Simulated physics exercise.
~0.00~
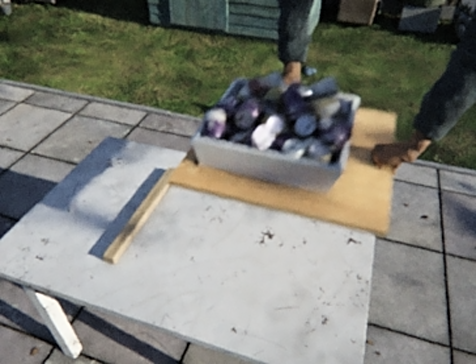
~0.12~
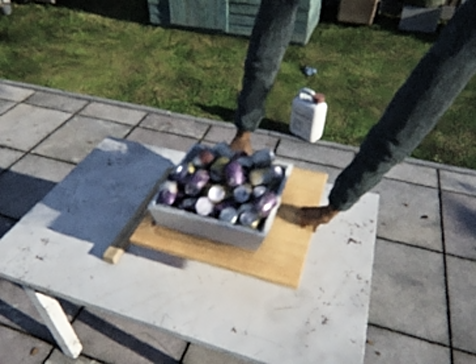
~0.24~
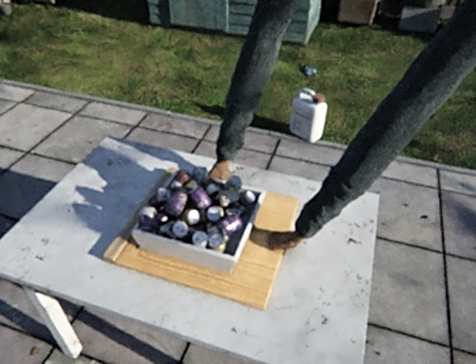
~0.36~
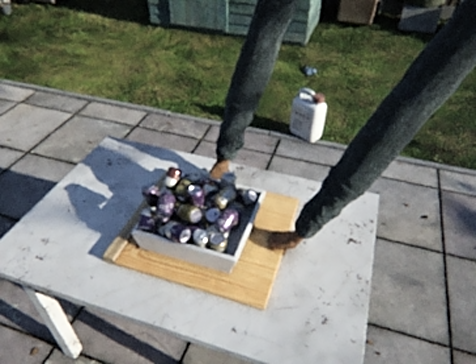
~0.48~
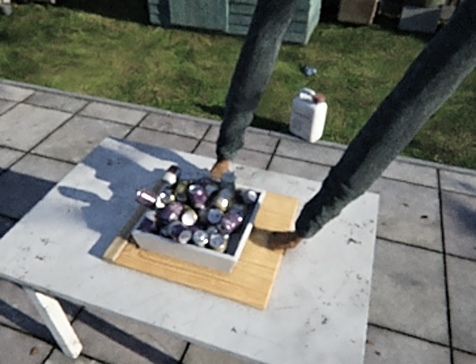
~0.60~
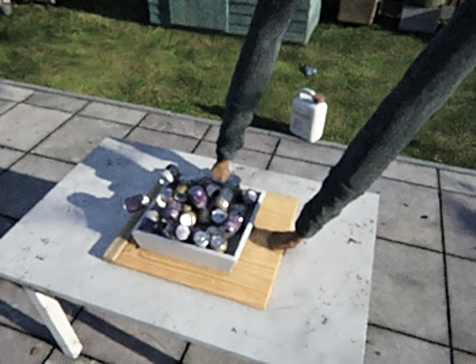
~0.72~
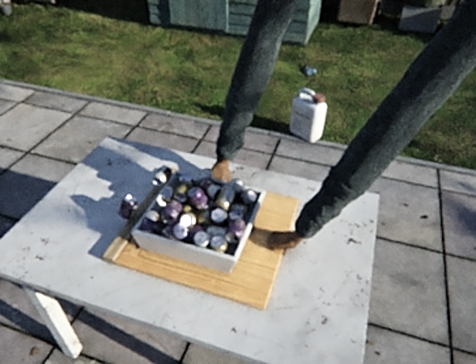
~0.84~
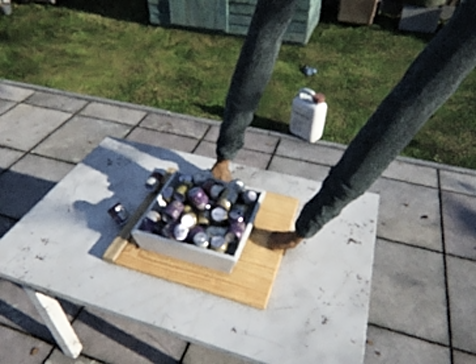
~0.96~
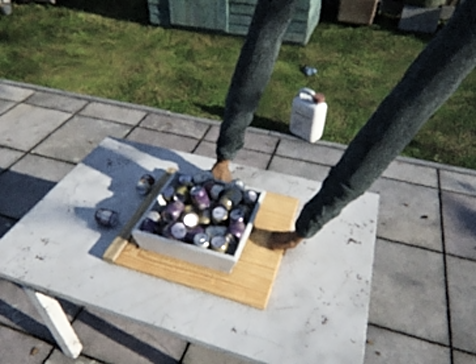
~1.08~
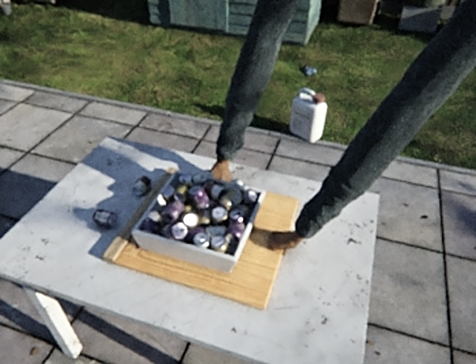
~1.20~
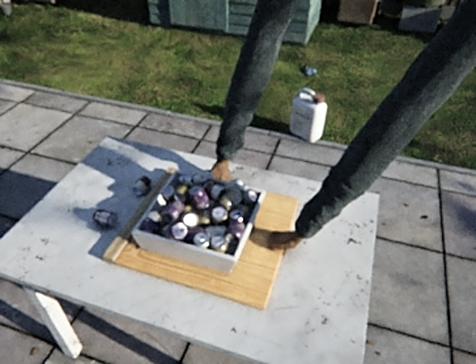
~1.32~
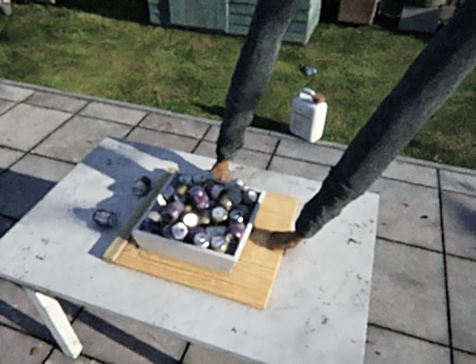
A white box heaped with small cans came down at a slant onto an outdoor table, its board held by two hands, and stopped against a wooden strip; a couple of cans tumbled off the left side and came to rest, the others staying inside.
